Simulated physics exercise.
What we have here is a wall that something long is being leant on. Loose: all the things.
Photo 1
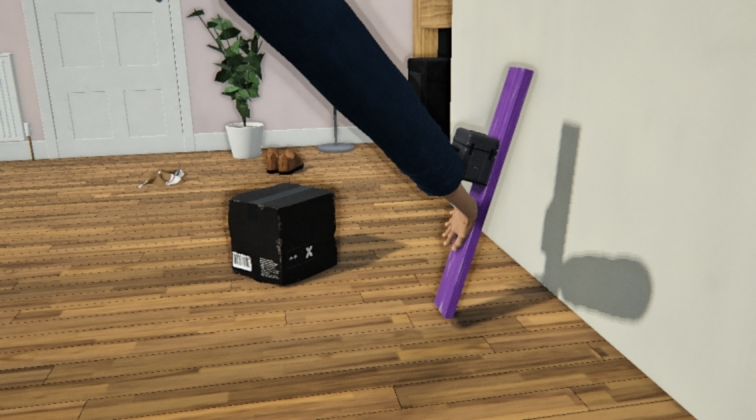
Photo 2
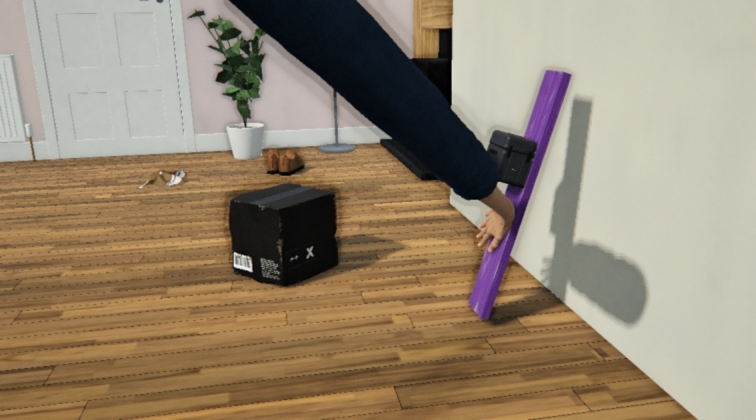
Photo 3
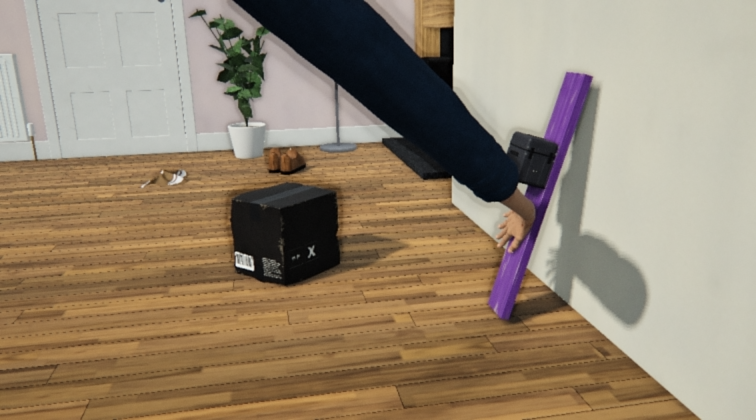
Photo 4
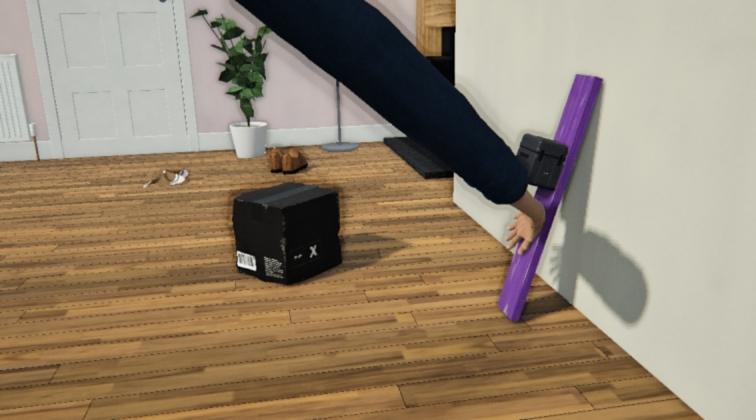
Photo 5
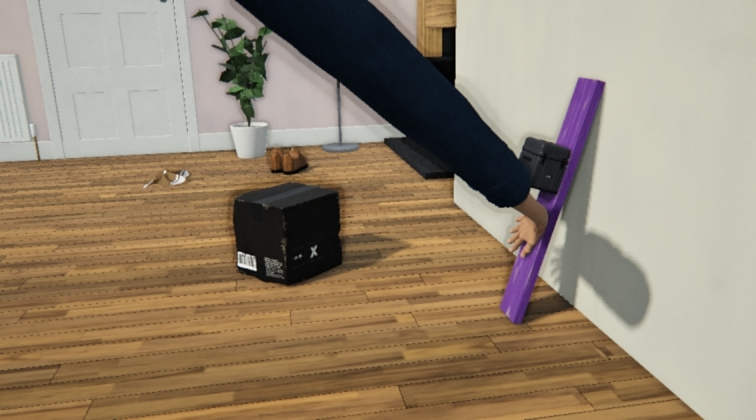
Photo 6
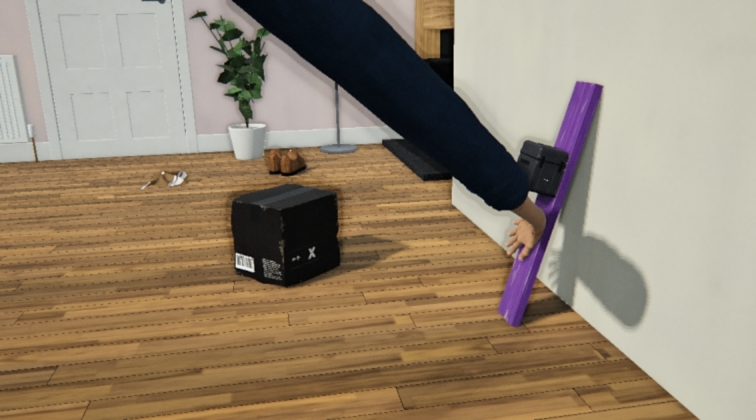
An arm in a dark navy sleeve reaches down from the top of a pink-walled room with a wooden floor, seen from a steady, slightly raised view. Its hand is at a slanted purple plank with a small black box behind it by the pale right wall, while a larger black box, brown shoes, a plant and a white door stand leftward. The hand and plank shift right towards the wall, slow, then barely move.
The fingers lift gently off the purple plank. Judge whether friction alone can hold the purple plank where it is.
Friction can hold it.
Then, 0.60 s on from there, no change.
Then, 1.30 s on from there, purple plank resting near (548, 206).
In the end, both unmoved. At the end, from the last picture's camera, purple plank near (548, 206). The plank stays up.
